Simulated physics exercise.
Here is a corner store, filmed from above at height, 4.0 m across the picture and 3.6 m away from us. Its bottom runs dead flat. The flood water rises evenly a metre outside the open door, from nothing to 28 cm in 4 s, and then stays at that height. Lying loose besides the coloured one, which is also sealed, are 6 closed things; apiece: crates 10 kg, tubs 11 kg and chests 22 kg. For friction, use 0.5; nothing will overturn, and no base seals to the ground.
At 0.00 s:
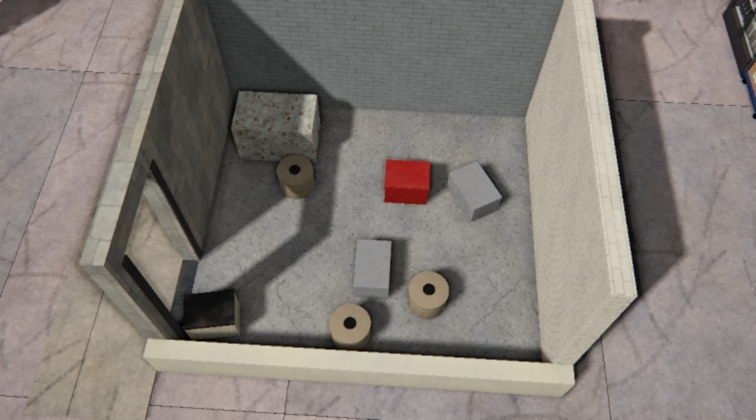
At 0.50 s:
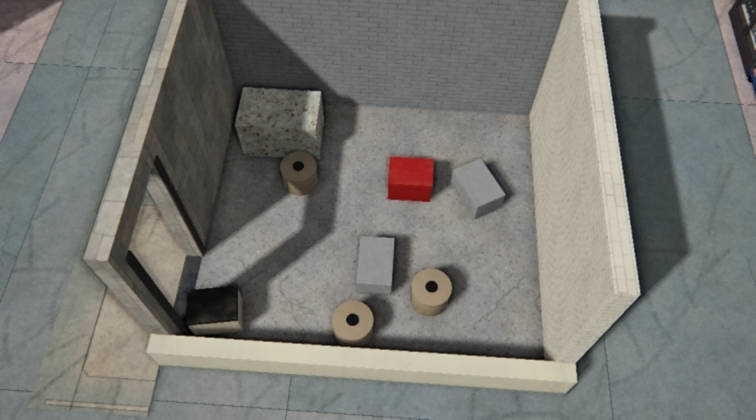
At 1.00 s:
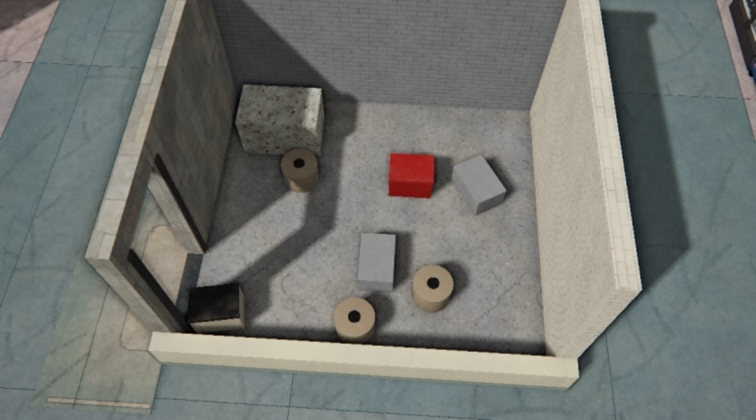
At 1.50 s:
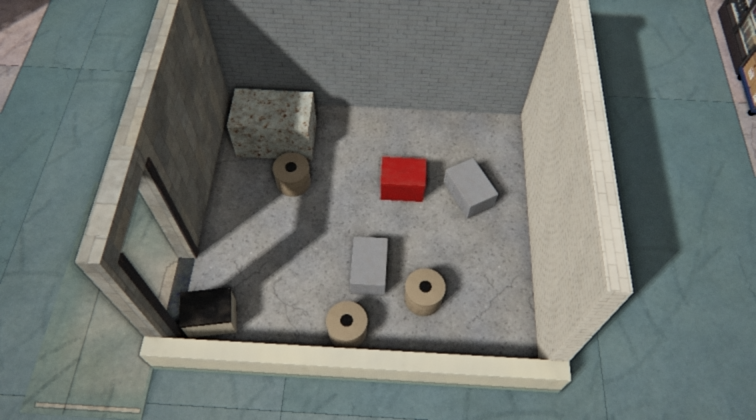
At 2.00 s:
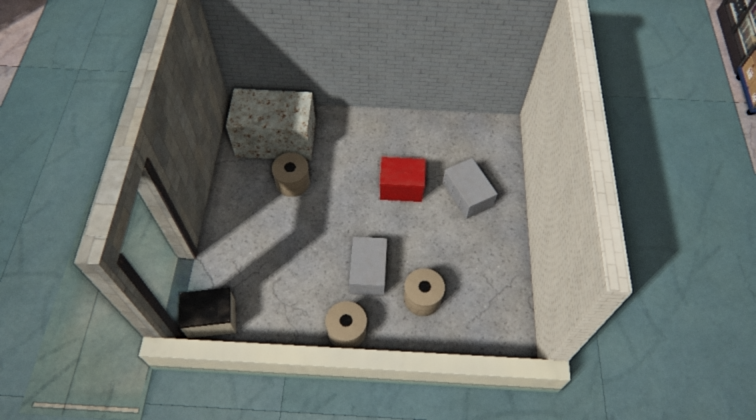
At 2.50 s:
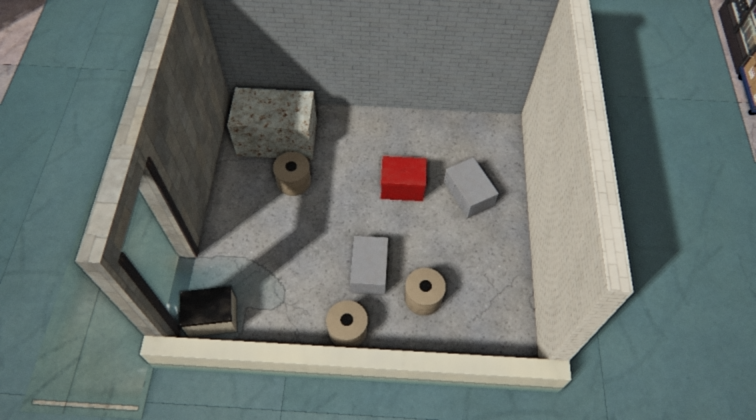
A roofless walled room holding a red box, grey boxes and tan tubs, all staying still as water spreads around it outside.
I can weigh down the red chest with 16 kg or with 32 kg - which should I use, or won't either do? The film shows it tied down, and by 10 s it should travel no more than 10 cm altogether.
Go with the heavier one.
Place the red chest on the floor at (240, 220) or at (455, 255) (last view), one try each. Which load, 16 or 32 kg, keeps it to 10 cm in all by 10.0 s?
The first time the lesser option suffices; the second time both options come up short.
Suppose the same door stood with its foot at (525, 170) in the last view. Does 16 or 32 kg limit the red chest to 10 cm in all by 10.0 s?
With that change, the big one is needed.
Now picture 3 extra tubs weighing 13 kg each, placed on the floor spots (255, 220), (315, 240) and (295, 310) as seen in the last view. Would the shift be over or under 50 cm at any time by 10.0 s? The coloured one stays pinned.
Taking them in turn, the first is inside the line, the second beyond the line and the third beyond the line.
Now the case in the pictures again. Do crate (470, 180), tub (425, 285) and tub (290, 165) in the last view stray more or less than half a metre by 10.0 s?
In order, the three come out above, above and beneath.
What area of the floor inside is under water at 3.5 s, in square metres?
Wet area: Approx. 3.5 m2.
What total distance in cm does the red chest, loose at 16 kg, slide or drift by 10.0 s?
Some 200 centimetres of travel in total.
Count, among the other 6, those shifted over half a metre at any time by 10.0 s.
Total: 5.
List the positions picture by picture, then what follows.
The red chest at (407, 174) rests on the ground; water covers 0.0 m2; 0 of 7 have shifted, in the first frame.
The red chest at (411, 171), on the bottom; 0.0 m2 under water; 0 of 7 have shifted, in the second frame.
The red chest at (412, 168) rests on the ground; water covers 0.0 m2; 0 of 7 have shifted, in the third frame.
The red chest at (404, 171) rests on the ground; water covers 0.0 m2; 0 of 7 have shifted, in the fourth frame.
The red chest at (403, 171) rests on the ground; 0.1 m2 under water; 0 of 7 have shifted, in the fifth frame.
The red chest at (404, 170), on the bottom; water covers 0.6 m2; 0 of 7 have shifted, in the sixth frame.
After 3.5 s the red chest would be 0 cm from its start with 16 kg and 0 cm from its start with 32 kg; 0 cm of water round it then.
After 4.5 s the red chest would be 0 cm from its start with 16 kg and 0 cm from its start with 32 kg; 4 cm of water round it then.
After 7.0 s the red chest would be 76 cm from its start with 16 kg and 0 cm from its start with 32 kg; 6 cm of water round it then.
After 10.0 s the red chest would be 142 cm from its start with 16 kg and 0 cm from its start with 32 kg; 9 cm of water round it then.
